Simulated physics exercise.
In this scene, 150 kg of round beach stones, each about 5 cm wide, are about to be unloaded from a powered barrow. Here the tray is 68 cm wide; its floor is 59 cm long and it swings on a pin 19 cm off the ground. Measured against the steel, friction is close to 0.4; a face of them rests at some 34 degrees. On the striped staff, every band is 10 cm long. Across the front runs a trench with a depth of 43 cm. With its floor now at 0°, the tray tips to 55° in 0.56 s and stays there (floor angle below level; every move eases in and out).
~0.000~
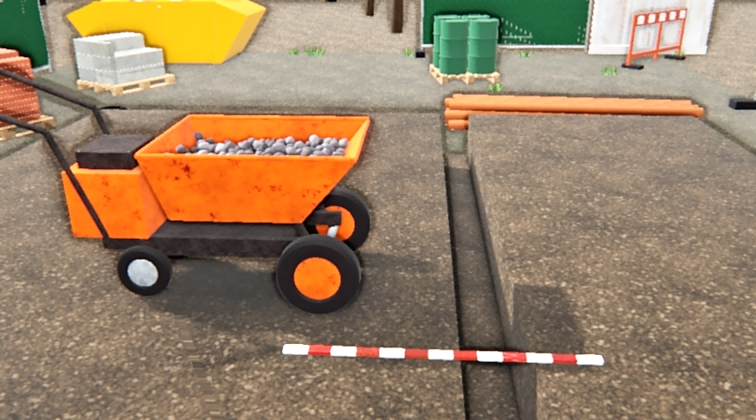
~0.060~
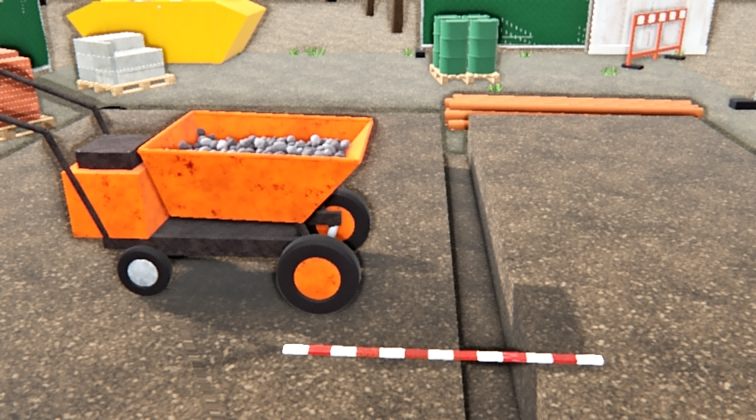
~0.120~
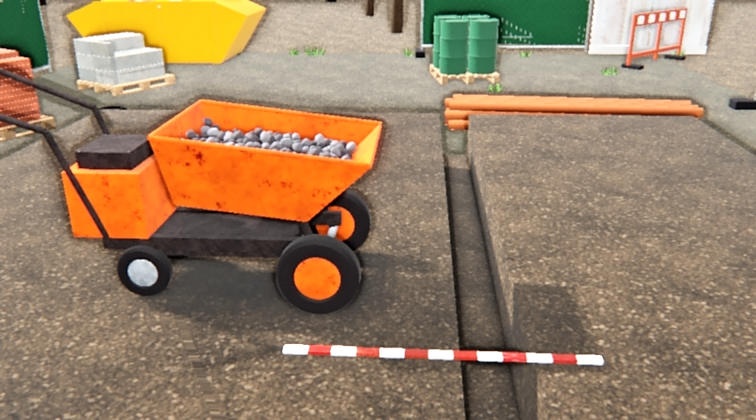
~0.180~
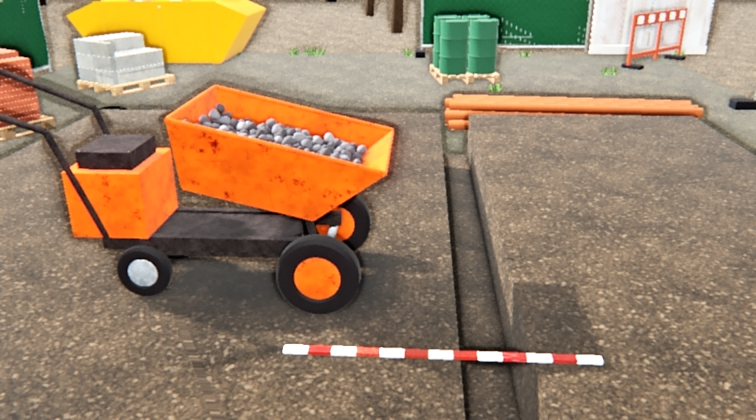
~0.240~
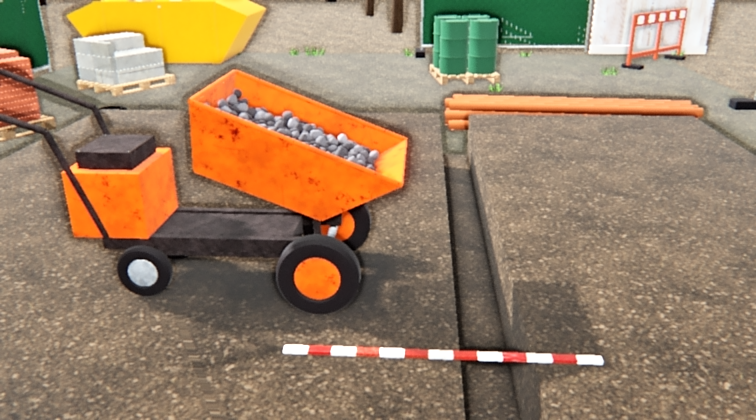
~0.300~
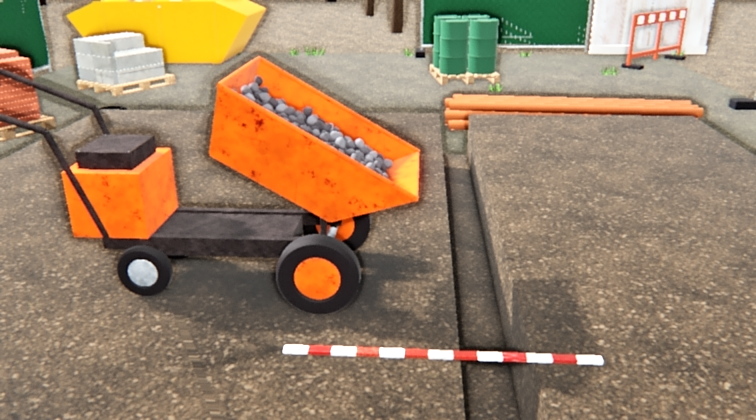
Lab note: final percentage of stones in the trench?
Approx. 49 %.
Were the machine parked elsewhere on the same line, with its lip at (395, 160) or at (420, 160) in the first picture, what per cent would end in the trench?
Estimates: 25 % then 20 %.
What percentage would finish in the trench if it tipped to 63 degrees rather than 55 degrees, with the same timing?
Roughly 55 percent.
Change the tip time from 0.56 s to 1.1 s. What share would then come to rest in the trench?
Then roughly 65 percent.
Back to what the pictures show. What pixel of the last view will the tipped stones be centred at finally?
Somewhere around (497, 339) in the last picture.
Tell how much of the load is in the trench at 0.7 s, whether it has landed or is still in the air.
Roughly 5 percent of the load.
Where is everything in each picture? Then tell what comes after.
In the first frame, lip at (356, 160), floor tilted 0°, highest stones at (287, 145).
In the second frame, lip at (360, 161), floor tilted 2°, highest stones at (238, 144); the stones move at 0.4 m/s on average.
In the third frame, lip at (371, 166), floor tilted 6°, highest stones at (221, 133); the stones move at 0.9 m/s on average.
In the fourth frame, lip at (386, 173), floor tilted 13°, highest stones at (221, 121); the stones move at 1.2 m/s on average.
In the fifth frame, lip at (402, 185), floor tilted 22°, highest stones at (232, 106); the stones move at 1.4 m/s on average.
In the sixth frame, lip at (417, 199), floor tilted 30°, highest stones at (252, 94); the stones move at 1.4 m/s on average.
After 0.4 s the floor is at 46°; 100 % in the tray; the foremost stones are at (411, 203).
After 0.7 s the floor is at 55°; 94 % in the tray, 1 % short of the trench, 5 % in the trench; the foremost stones are at (483, 220).
After 1.0 s the floor is at 55°; 45 % in the tray, 2 % short of the trench, 27 % in the trench, 27 % past the trench; the foremost stones are at (613, 288).
After 3.0 s the floor is at 55°; 21 % in the tray, 1 % short of the trench, 49 % in the trench, 29 % past the trench; the foremost stones are past the picture's edge.
